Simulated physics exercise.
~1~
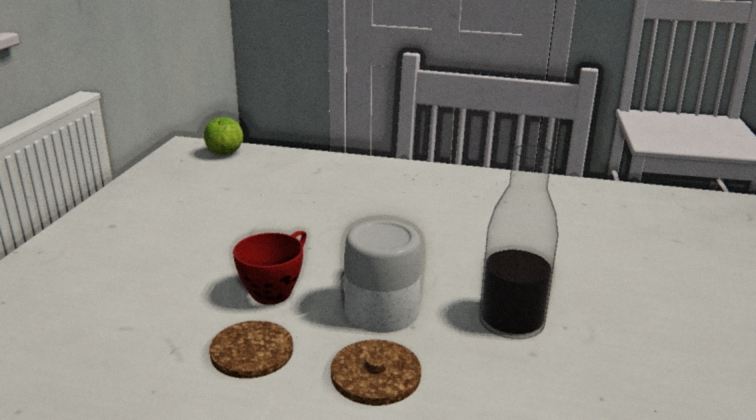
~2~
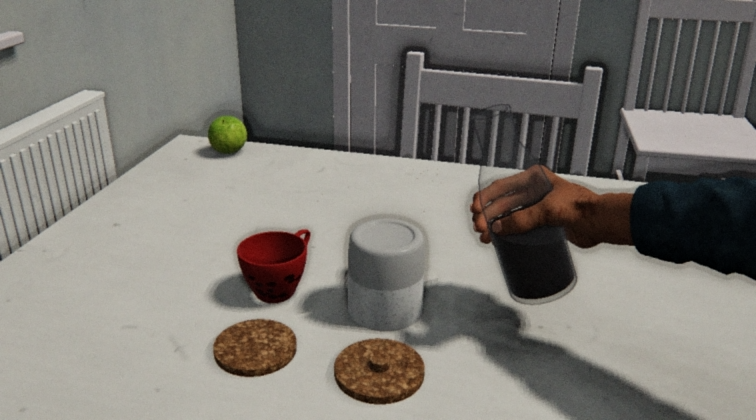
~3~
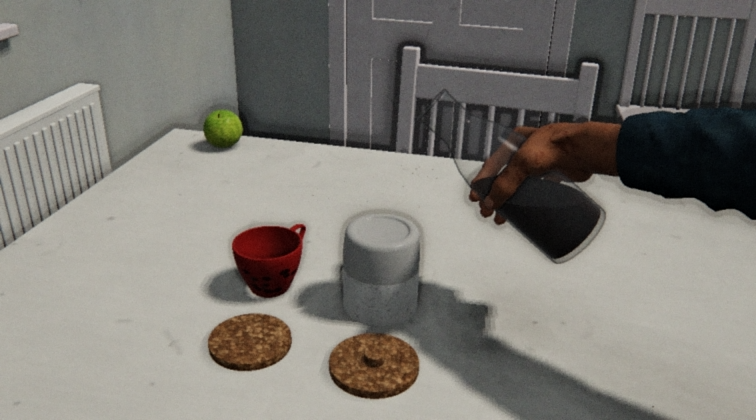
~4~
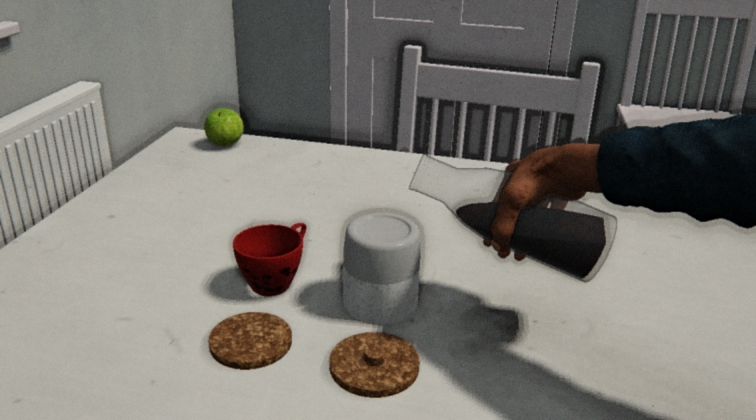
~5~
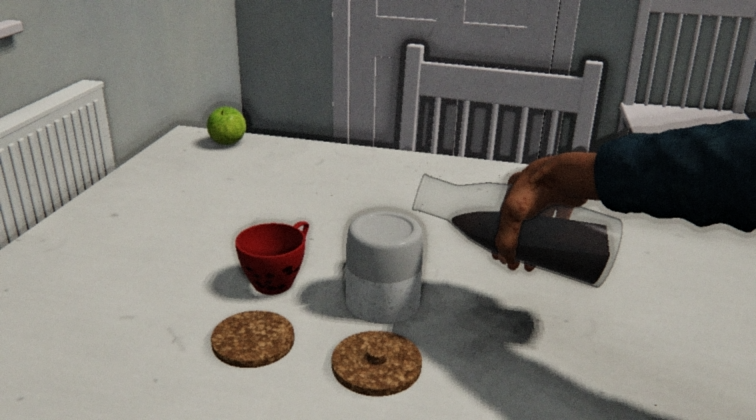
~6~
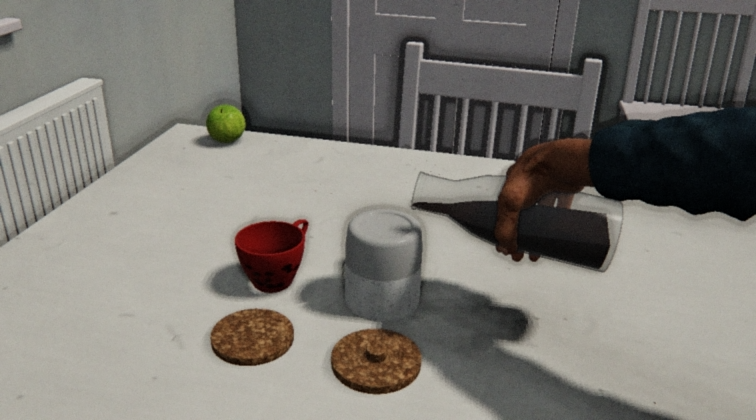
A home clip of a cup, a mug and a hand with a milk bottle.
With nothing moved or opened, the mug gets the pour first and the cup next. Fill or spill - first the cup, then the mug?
Cup: Fill, mug: Spill.
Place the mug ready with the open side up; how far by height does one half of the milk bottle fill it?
Around 30 %.
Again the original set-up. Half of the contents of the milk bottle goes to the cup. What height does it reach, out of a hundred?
Close to 75 in a hundred, I think.
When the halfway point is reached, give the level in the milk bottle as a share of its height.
Level: Approx. 15 %.
A moment on, it runs off the upturned base of the mug.
Further on, the coffee goes into the cup.
When it is over, the mug is empty, in a puddle; the cup has its share inside.
